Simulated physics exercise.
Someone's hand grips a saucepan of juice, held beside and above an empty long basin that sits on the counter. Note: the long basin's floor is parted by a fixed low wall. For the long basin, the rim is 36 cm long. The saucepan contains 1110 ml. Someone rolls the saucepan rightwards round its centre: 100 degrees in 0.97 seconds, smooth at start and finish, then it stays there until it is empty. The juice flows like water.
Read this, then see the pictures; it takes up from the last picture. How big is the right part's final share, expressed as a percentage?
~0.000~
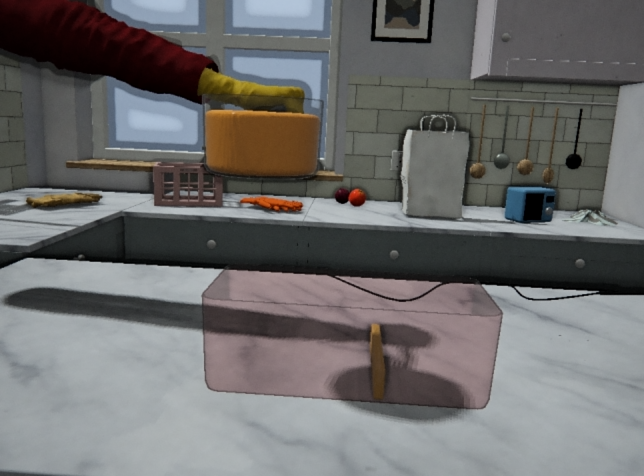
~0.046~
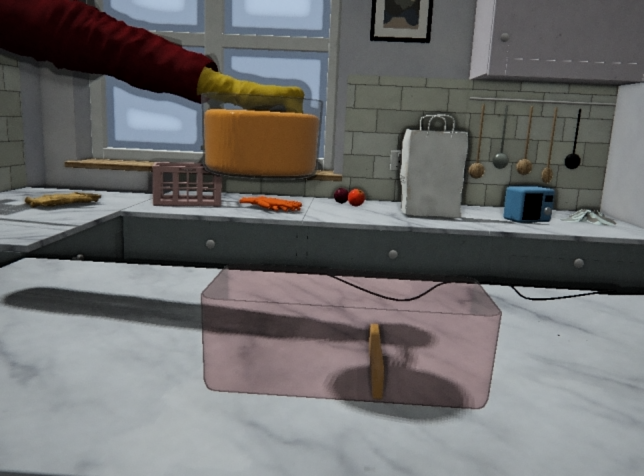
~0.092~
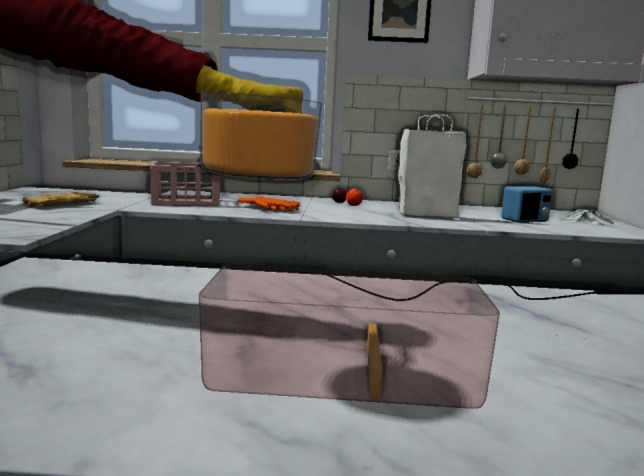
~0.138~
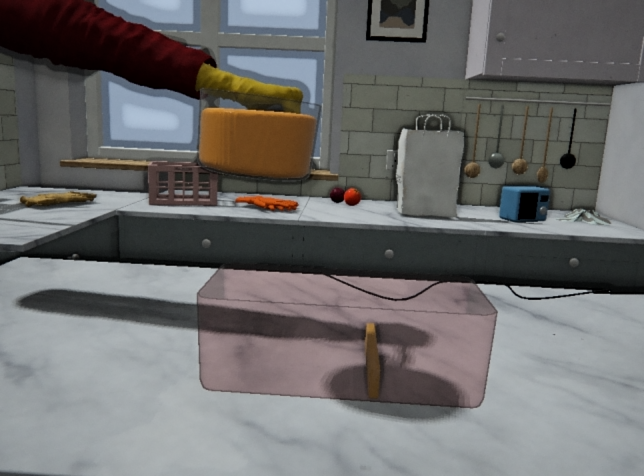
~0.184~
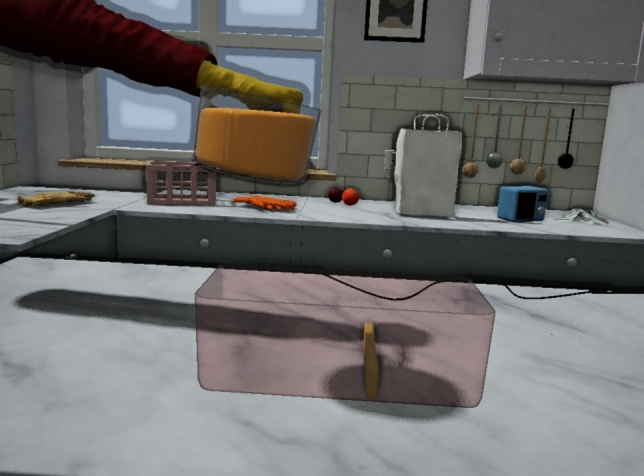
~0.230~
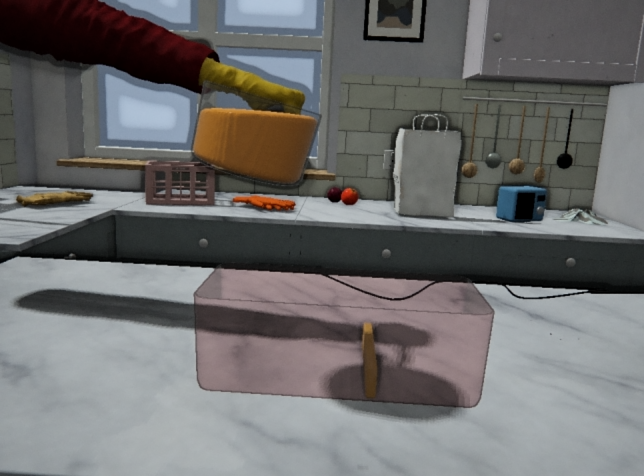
Some 50 per cent.
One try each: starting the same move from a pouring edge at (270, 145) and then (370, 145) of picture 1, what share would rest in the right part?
About 15 %, then about 75 %.
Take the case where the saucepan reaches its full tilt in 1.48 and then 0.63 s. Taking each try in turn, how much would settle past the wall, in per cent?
It comes to 55 per cent, and then 35 per cent.
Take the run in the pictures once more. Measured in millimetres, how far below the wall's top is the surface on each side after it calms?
Left roughly 24 mm; right roughly 12 mm.
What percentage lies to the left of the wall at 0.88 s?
I'd say near 18 percent.
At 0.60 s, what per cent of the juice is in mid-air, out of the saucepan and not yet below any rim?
Share: Roughly 30 per cent.
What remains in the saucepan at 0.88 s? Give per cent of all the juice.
I'd say some 16 per cent remains.
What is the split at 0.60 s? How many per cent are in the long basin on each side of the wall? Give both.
I'd say about 3 left and about 1 right.
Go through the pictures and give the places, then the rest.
In the first picture, it leans 0°; its right rim is at (322, 103); the juice meets the walls at (208, 112) and (320, 117); the long basin's rim runs from (216, 280) to (488, 297); the wall's top is at (378, 346).
In the second picture, it leans 1°; its right rim is at (322, 103); the juice meets the walls at (208, 112) and (320, 117).
In the third picture, it leans 2°; its right rim is at (321, 105); the juice meets the walls at (206, 111) and (318, 118).
In the fourth picture, it leans 5°; its right rim is at (320, 107); the juice meets the walls at (205, 110) and (317, 118).
In the fifth picture, it leans 9°; its right rim is at (320, 111); the juice meets the walls at (206, 111) and (317, 118).
In the sixth picture, it leans 13°; its right rim is at (321, 117); the juice meets the walls at (203, 112) and (318, 119).
After 0.60 s the tilt is 69° and 66 per cent is still to pour, 3 is left of the wall and 1 right of it.
After 0.88 s the tilt is 98° and 17 per cent is still to pour, 17 is left of the wall and 45 right of it.
After 1.16 s the tilt is 100° and 3 per cent is still to pour, 41 is left of the wall and 51 right of it.
After 1.47 s the tilt is 100° and 0 per cent is still to pour, 48 is left of the wall and 51 right of it.
In the end 49 per cent lies left of the wall, 50 right of it and 1 outside.
